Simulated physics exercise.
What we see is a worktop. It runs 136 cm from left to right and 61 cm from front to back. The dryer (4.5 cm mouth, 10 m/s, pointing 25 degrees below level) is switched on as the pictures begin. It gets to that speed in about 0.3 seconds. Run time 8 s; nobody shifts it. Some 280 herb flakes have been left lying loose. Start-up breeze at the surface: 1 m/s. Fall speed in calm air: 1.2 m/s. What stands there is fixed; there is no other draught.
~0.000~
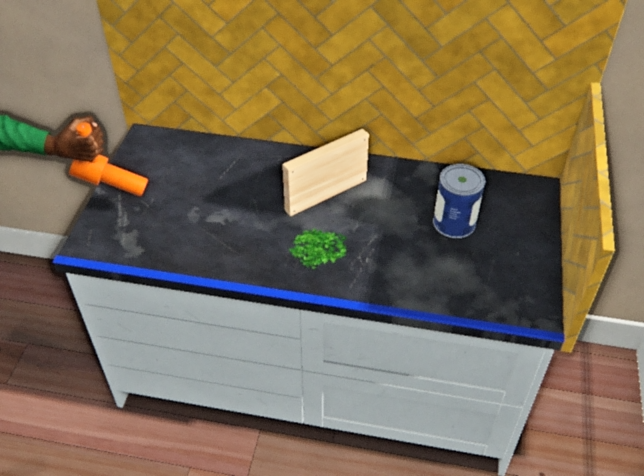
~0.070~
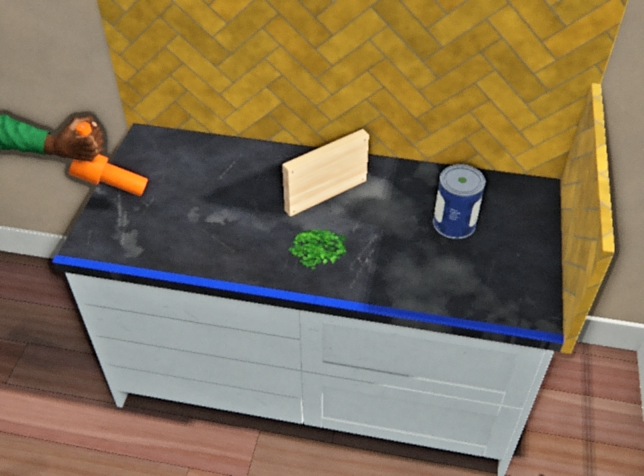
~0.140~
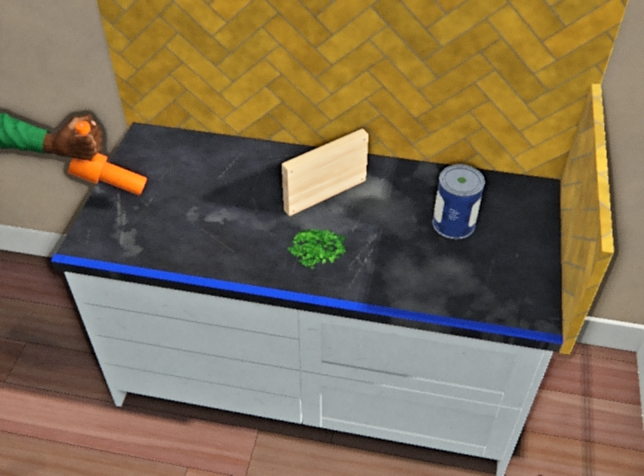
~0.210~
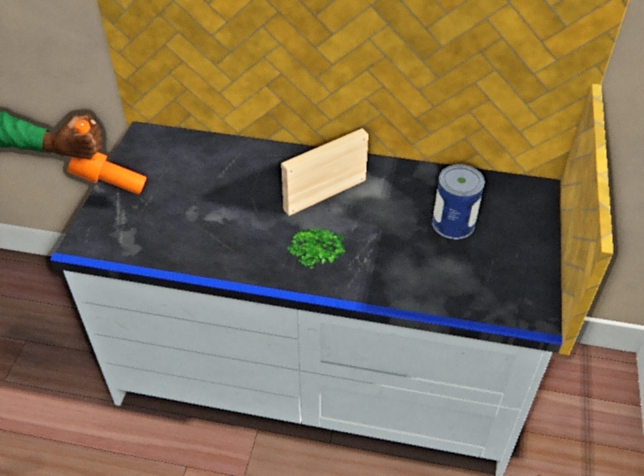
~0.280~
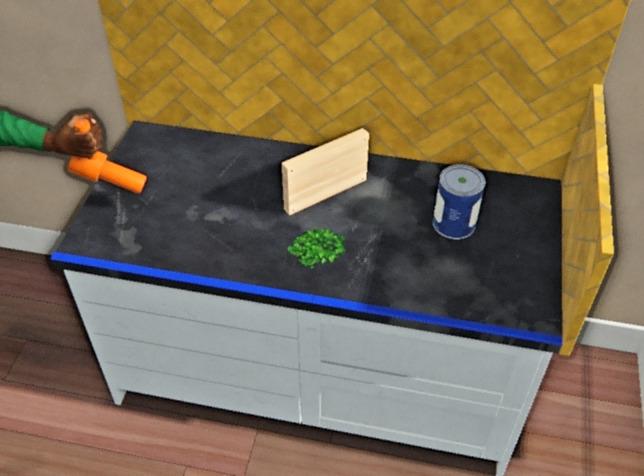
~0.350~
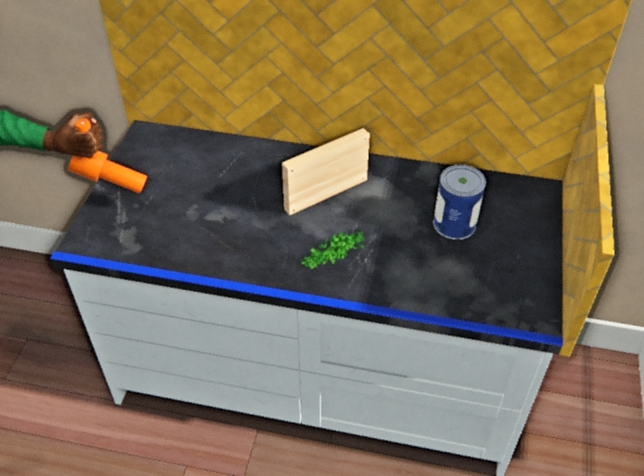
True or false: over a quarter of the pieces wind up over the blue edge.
True.
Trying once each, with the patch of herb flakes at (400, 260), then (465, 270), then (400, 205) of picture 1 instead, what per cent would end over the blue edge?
Going through the three spots in order, you'd get 50 percent, 40 percent and 0 percent.
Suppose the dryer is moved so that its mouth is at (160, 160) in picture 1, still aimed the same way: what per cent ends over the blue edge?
In that case some 80 per cent.
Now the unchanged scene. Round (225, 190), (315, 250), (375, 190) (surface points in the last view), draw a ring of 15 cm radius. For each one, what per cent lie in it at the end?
0 %, 0 %, 0 %.
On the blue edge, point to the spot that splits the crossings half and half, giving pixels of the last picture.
Median crossing point, approx. (502, 336).
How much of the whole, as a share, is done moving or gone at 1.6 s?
My guess would be around 60 %.
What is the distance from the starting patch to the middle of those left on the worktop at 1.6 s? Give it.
About 65 cm.
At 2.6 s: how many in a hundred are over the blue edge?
I'd say somewhere near 50 %.
After 1.6 s, 43 % are over the blue edge; the middle of those still in play is near (562, 293); 59 % have settled or left.
After 2.6 s, 50 % are over the blue edge; the middle of those still in play is near (563, 289); 69 % have settled or left.
After 4.4 s, 56 % are over the blue edge; the middle of those still in play is near (563, 284); 78 % have settled or left.
After 8.0 s, at the end, 61 % are over the blue edge; the middle of those still in play is near (563, 281).
